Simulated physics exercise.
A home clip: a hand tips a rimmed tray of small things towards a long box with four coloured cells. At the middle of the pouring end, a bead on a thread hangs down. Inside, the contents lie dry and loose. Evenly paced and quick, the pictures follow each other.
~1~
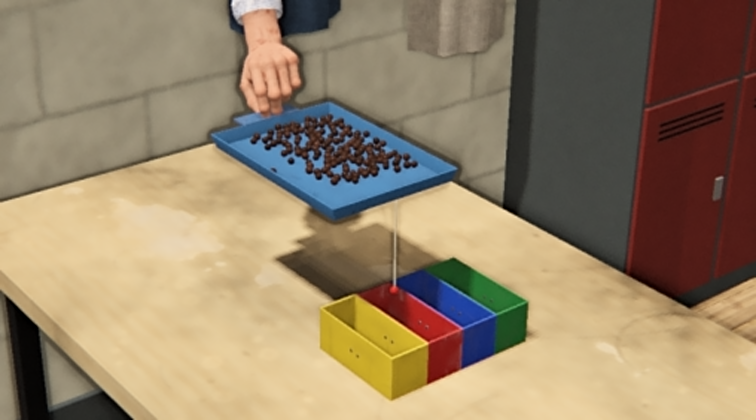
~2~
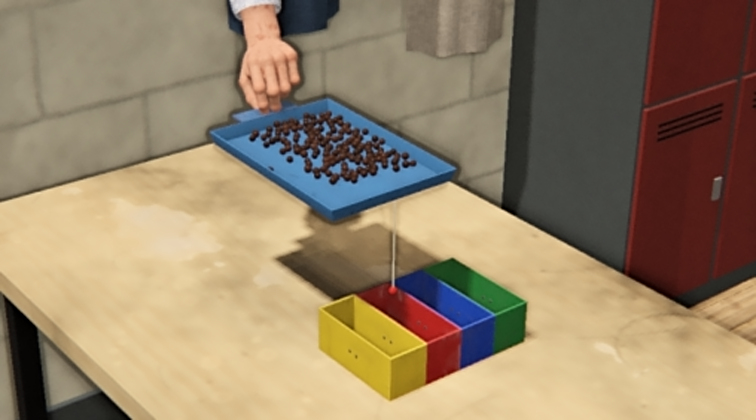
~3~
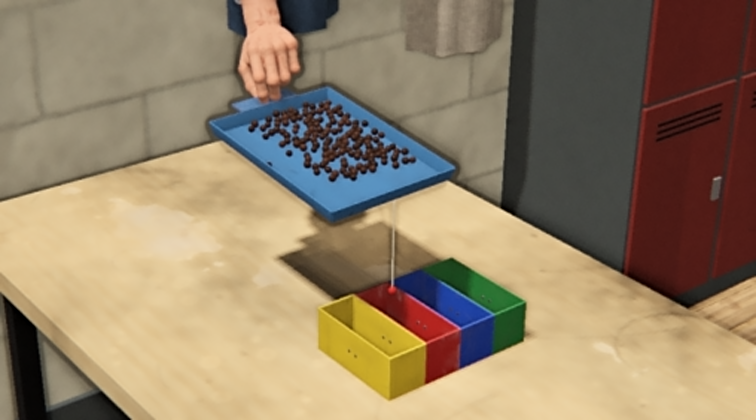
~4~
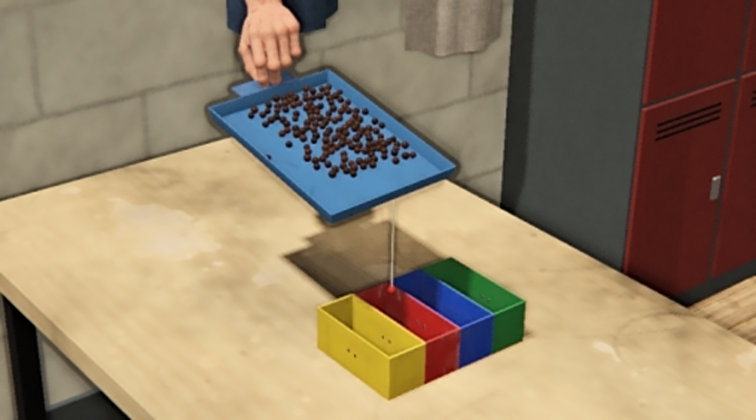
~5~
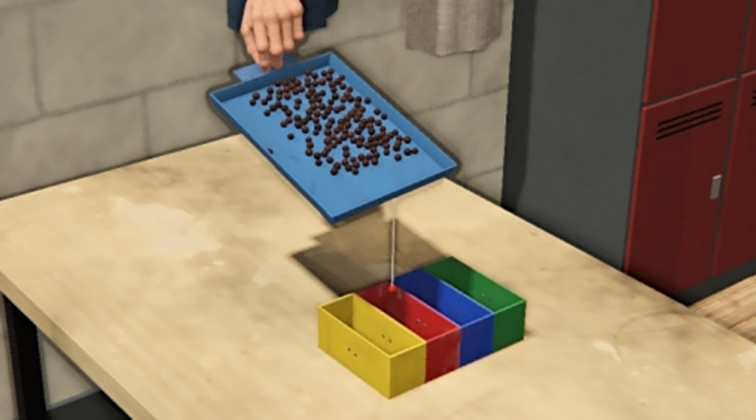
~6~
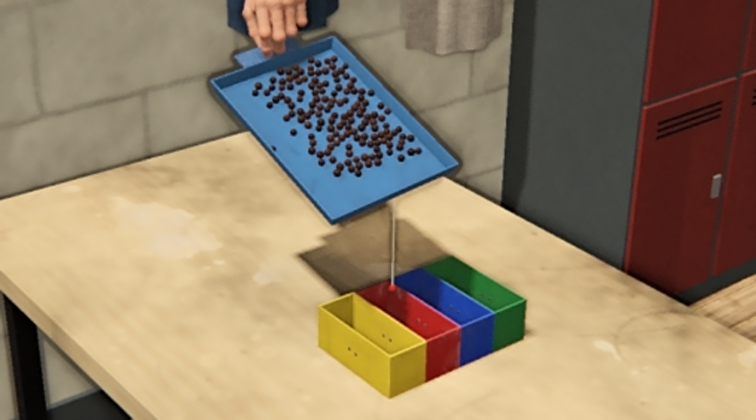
The footage shows a hand raising the back of a blue rimmed tray of small brown balls above yellow, red, blue and green cells, steepening its slant as the left front corner dips slightly and the balls begin shifting.
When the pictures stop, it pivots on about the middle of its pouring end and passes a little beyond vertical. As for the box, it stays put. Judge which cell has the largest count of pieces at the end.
Largest count: Yellow.
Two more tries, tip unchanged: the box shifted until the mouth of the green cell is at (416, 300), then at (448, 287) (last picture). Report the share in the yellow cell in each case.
It comes to roughly 10 per cent in one try and roughly 50 per cent in the next.
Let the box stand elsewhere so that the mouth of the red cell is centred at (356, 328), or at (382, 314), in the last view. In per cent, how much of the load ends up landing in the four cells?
First case: Some 90 %; second case: Some 70 %.
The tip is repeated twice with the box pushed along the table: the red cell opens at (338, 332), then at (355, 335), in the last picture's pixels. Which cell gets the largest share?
The first placing favours the red cell, while the second favours the red one.
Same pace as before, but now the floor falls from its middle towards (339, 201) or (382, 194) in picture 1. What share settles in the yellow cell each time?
In order, some 20 % and some 20 %.
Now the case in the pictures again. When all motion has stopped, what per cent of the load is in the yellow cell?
Around 30 percent.
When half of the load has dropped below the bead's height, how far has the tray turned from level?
About 80 degrees.
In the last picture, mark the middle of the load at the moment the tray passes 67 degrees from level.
Somewhere near pixel (365, 233).
Soon after the last picture, tray tipped steeply; about half on the tray; a small part in the yellow cell; a stray few in the red cell; about half falling or outside the box.
A little later, tray tipped past a quarter turn; a stray few on the tray; about a third in the yellow cell; a small part in the red cell; about two thirds falling or outside the box.
Later still, tray tipped past a quarter turn; about a third in the yellow cell; a small part in the red cell; a stray few in the blue cell; about two thirds falling or outside the box.
By the end, tray tipped past a quarter turn; about a third in the yellow cell; a small part in the red cell; a stray few in the blue cell; none in the green cell; about two thirds outside the box.
